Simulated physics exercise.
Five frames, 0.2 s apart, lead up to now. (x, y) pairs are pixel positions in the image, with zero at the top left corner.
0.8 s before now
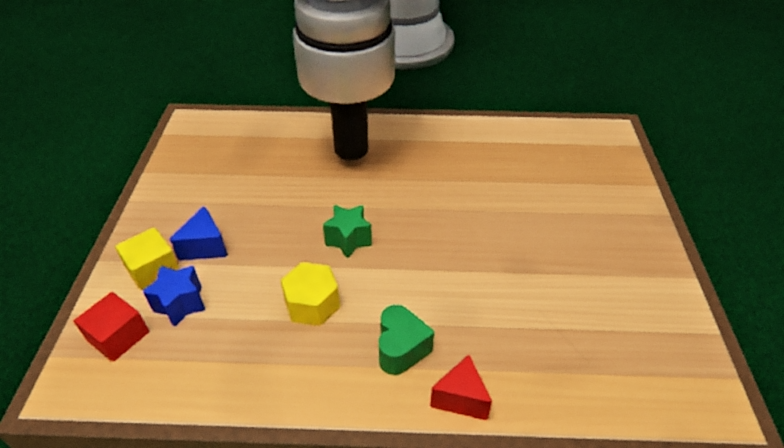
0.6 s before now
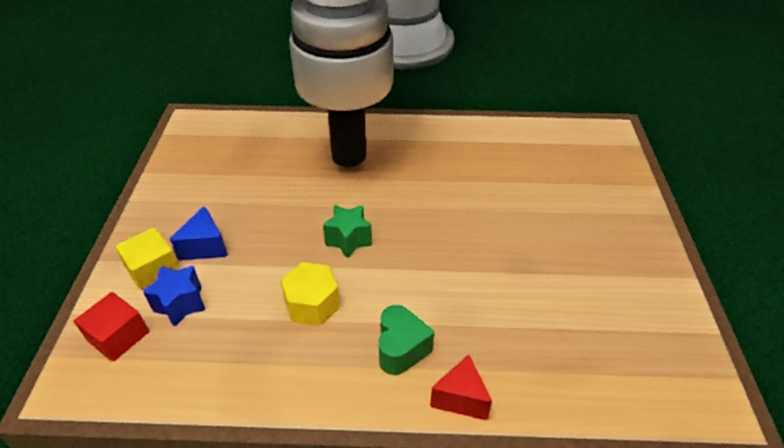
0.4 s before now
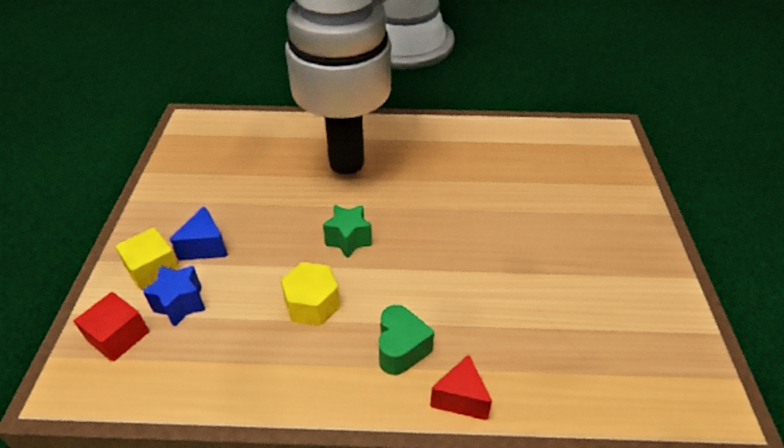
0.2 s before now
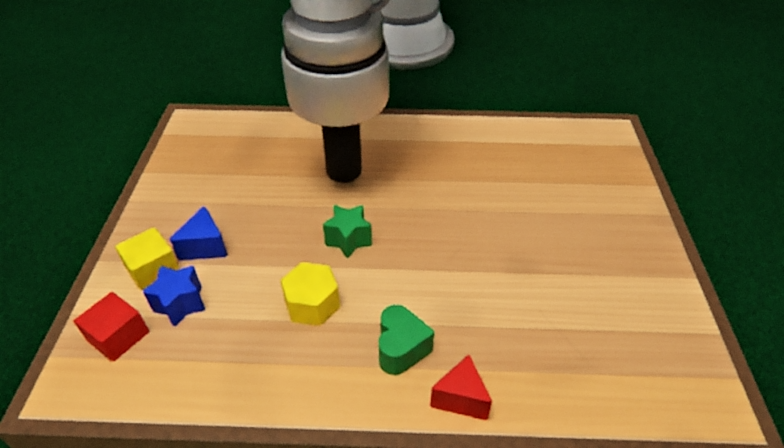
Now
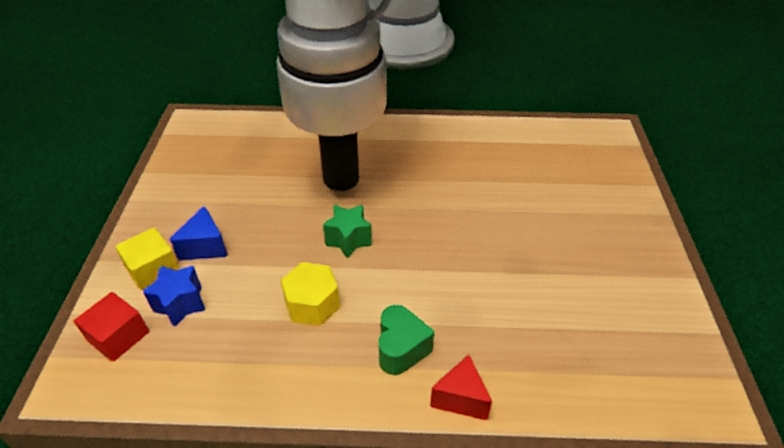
At the start, a robot arm with a black tip hovers near the back of a wooden board scattered with red, yellow, blue and green blocks. The tip then moves slowly forward and slightly left, getting closer to the green star, while all the blocks stay still.
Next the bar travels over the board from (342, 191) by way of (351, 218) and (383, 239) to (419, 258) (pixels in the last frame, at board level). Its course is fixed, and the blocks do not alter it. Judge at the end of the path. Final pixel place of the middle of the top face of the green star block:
It will likely be found at (354, 238).
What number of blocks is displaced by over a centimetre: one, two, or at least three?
Answer: 1.
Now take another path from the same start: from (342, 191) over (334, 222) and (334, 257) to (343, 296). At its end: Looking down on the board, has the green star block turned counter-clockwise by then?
Yes, I think so.
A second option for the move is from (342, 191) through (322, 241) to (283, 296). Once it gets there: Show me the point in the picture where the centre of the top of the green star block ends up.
It should be at (351, 238) by then.
On the path given first. One third of the way, bar at (351, 209); green star block at (348, 224).
Two thirds of the way, bar at (383, 229); green star block at (354, 237), turned 40° clockwise.
At the end, bar at (420, 249); yellow hexagonal block not moved; green star block at (354, 238), turned 45° clockwise.
